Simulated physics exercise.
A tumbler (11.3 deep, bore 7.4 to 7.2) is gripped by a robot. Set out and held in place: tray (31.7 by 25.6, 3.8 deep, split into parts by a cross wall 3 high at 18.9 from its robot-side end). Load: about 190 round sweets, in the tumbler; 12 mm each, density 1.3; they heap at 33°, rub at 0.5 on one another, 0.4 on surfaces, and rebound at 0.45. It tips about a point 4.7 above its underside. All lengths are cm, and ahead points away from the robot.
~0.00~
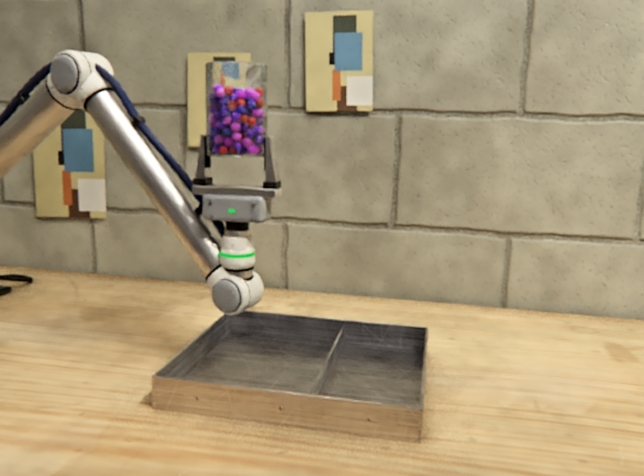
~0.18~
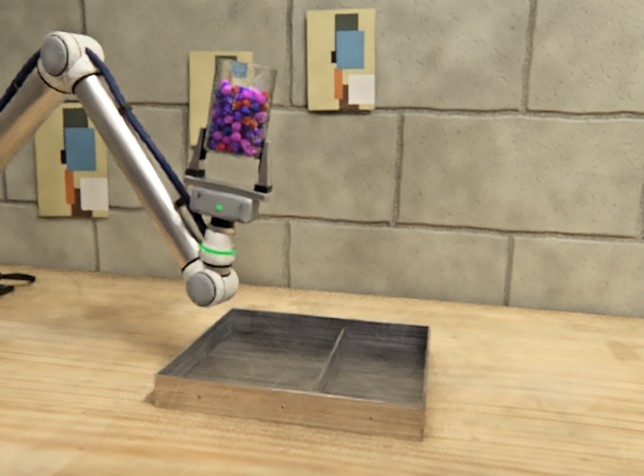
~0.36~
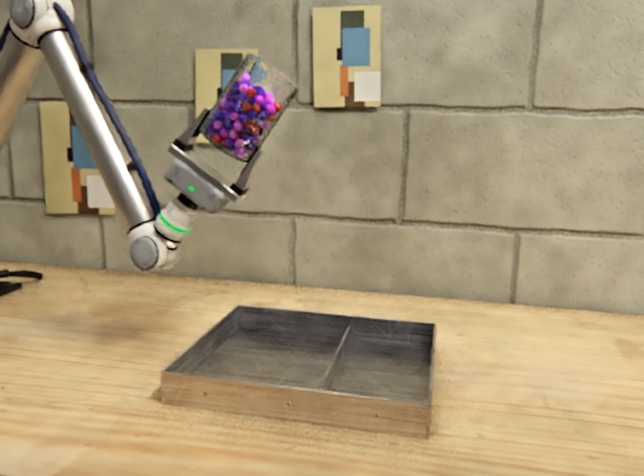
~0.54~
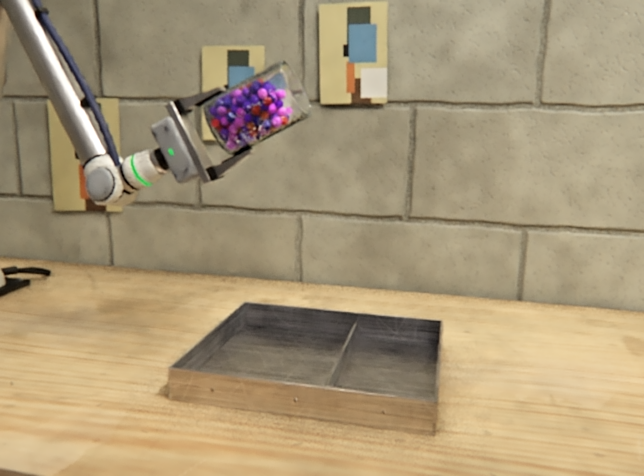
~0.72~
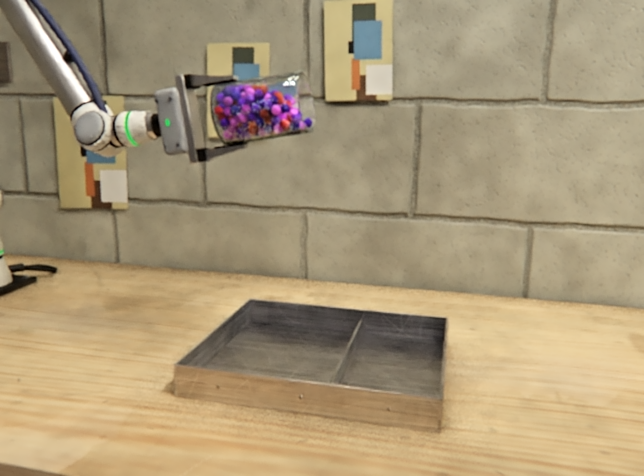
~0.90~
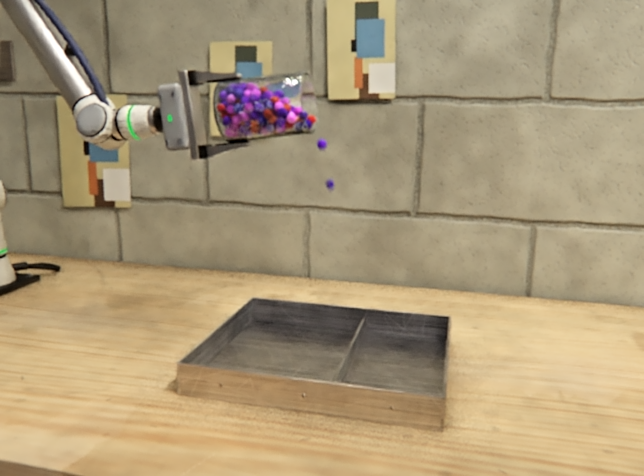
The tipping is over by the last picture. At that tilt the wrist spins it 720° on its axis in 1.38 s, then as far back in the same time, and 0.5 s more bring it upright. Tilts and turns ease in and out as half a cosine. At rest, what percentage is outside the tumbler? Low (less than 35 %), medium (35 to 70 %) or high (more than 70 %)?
Share outside the tumbler: Medium (35 to 70 %).
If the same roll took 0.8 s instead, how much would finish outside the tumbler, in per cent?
Then about 30 per cent.
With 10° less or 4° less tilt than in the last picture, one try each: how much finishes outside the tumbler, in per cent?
About 15 and 35 per cent.
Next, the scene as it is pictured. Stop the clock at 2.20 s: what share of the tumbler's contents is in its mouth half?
About 35 per cent.
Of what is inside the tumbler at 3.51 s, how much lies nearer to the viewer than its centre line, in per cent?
Roughly 75 per cent.
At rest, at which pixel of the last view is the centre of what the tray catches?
Around (359, 362).
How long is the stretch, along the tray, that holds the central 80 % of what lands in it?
About 22 cm.
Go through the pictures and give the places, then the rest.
Tumbler middle at (237, 112), upright; upper third of the load around (234, 102), from x 215 to 260, top at y 90; 193 in the tumbler, in the first frame.
Tumbler middle at (240, 111), tipped 10°; upper third of the load around (238, 102), from x 210 to 265, top at y 85, in the second frame.
Tumbler middle at (249, 110), tipped 35°; upper third of the load around (245, 101), from x 210 to 275, top at y 80, in the third frame.
Tumbler middle at (257, 109), tipped 63°; upper third of the load around (254, 99), from x 215 to 285, top at y 80, in the fourth frame.
Tumbler middle at (263, 109), tipped 81°; upper third of the load around (251, 98), from x 220 to 310, top at y 90, in the fifth frame.
Tumbler middle at (266, 108), tipped 83°; upper third of the load around (249, 98), from x 220 to 330, top at y 85; 191 in the tumbler, 2 in flight or on a rim, in the sixth frame.
After 2.20 s, tipped 83°, highest piece 37 above the table; 139 in the tumbler, 27 in the far-side part, 18 in the robot-side part, 9 in flight or on a rim.
After 3.51 s, tipped 83°, highest piece 37 above the table; 104 in the tumbler, 45 in the far-side part, 40 in the robot-side part, 4 in flight or on a rim.
After 4.36 s, upright, highest piece 37 above the table; 101 in the tumbler, 48 in the far-side part, 44 in the robot-side part.
After 5.06 s, upright, highest piece 37 above the table; 101 in the tumbler, 48 in the far-side part, 44 in the robot-side part.
At rest, 101 in the tumbler, 48 in the far-side part, 44 in the robot-side part. That is 48 % outside the tumbler.
